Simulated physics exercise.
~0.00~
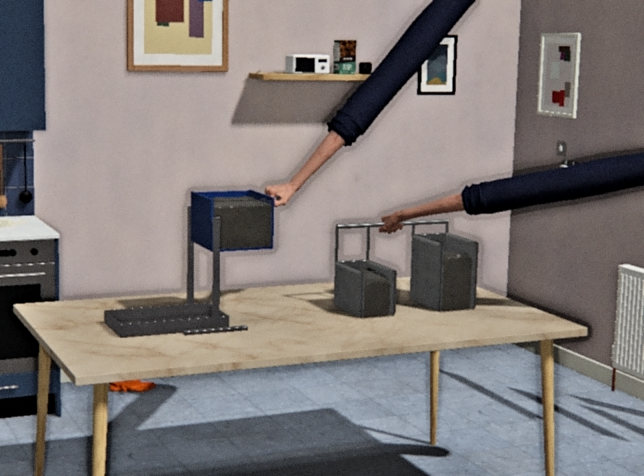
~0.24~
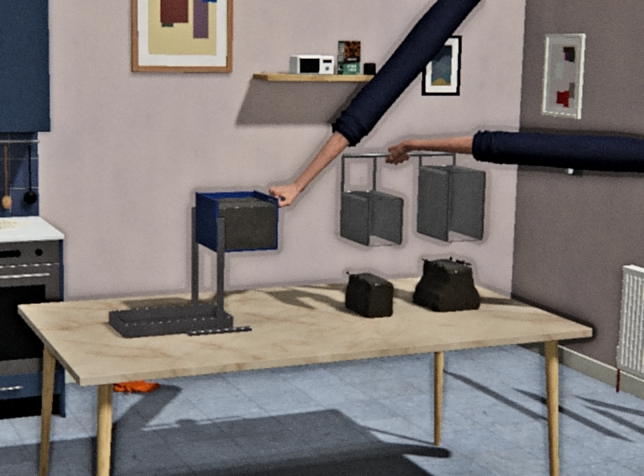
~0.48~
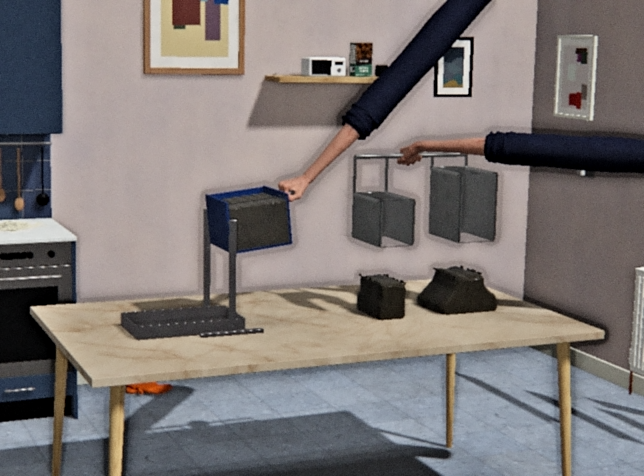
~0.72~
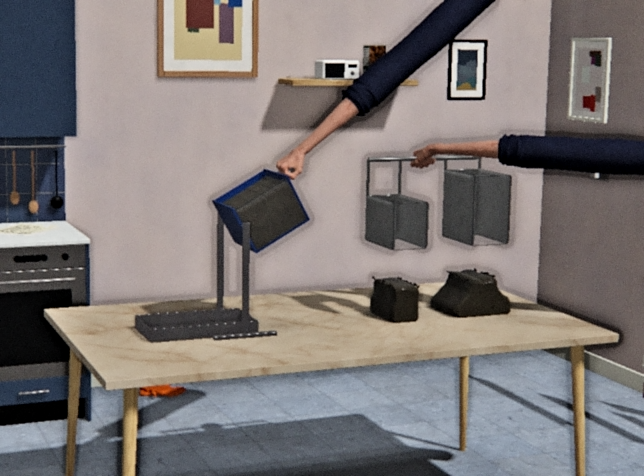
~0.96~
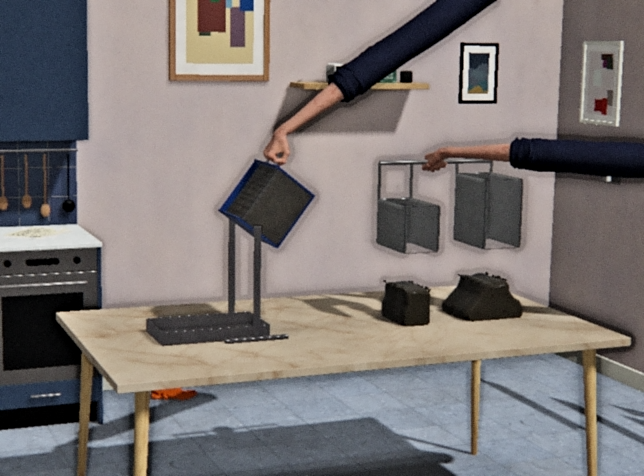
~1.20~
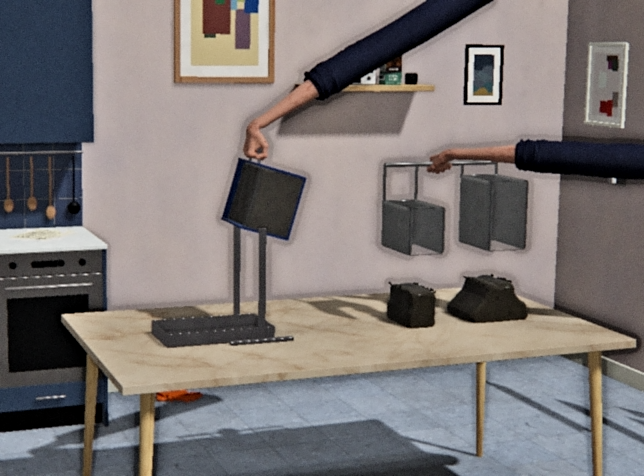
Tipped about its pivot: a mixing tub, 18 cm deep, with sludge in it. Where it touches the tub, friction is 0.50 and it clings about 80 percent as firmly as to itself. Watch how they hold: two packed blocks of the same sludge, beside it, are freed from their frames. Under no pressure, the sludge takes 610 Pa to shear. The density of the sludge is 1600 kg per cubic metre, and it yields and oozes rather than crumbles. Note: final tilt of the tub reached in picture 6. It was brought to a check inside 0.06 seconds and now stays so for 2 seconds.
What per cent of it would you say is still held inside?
Near 100 percent is still held inside.
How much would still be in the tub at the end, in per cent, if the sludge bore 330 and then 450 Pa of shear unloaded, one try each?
About 55 % first, about 65 % second.
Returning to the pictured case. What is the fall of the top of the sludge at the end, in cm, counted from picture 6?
2 cm.
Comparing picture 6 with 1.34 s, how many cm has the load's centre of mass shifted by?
Measured shift, roughly 0 cm.
After 1.34 s, the tub is at 73 degrees and holds 100 %.
After 1.51 s, the tub is at 73 degrees and holds 100 %.
After 1.68 s, the tub is at 73 degrees and holds 100 %.
After 1.85 s, the tub is at 73 degrees and holds 100 %.
After 3.20 s, the tub is at 73 degrees and holds 100 %.
